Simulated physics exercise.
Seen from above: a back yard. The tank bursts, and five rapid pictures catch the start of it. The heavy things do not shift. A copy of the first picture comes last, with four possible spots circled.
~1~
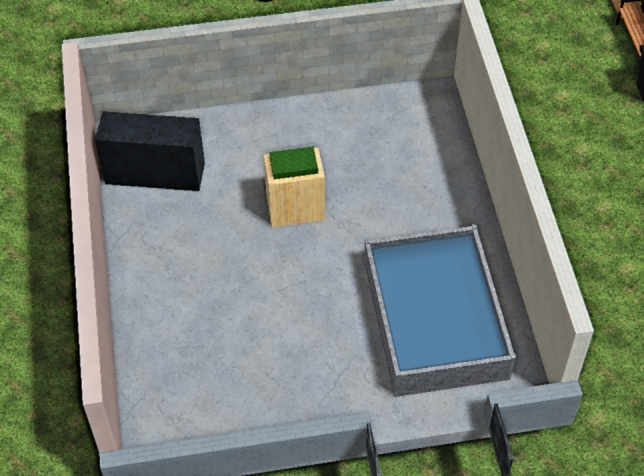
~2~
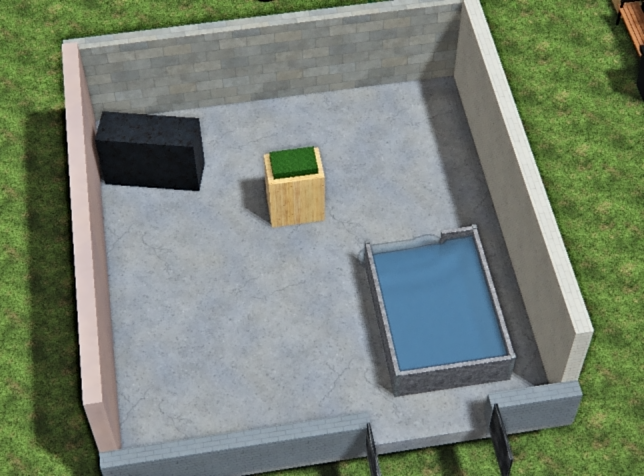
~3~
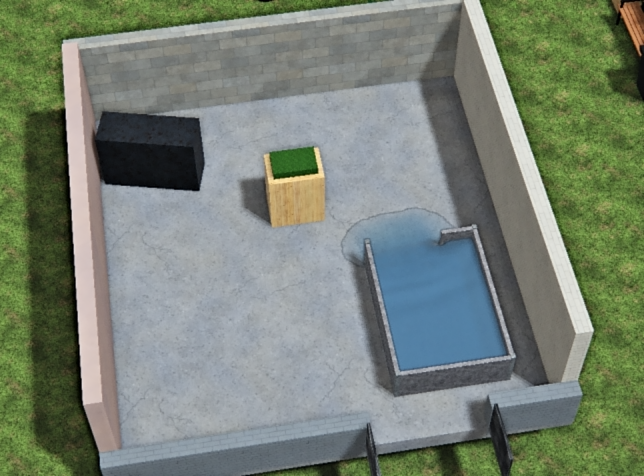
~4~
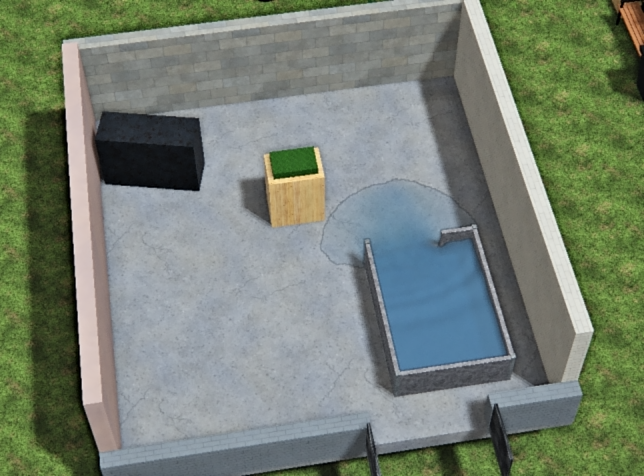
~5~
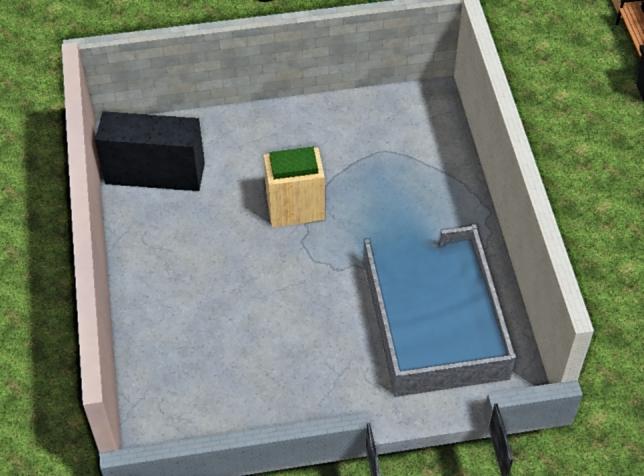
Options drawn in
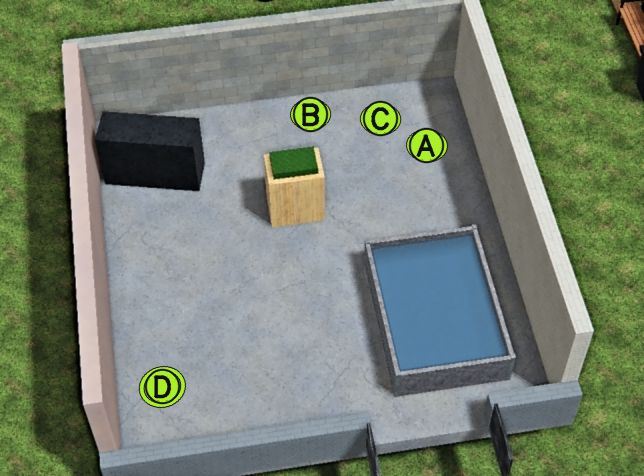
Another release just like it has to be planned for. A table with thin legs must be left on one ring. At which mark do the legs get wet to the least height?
Best: D.
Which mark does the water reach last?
It is D.
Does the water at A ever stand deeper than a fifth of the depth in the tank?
Yes, clearly.
On the marked copy, A at (426, 145); B at (310, 114); C at (380, 118); D at (162, 386).
With A, the water peaks at about 36 % of the depth that stood in the tank.
With B, the water peaks at about 36 % of the depth that stood in the tank.
With C, the water peaks at about 43 % of the depth that stood in the tank.
With D, the water peaks at about 16 % of the depth that stood in the tank.
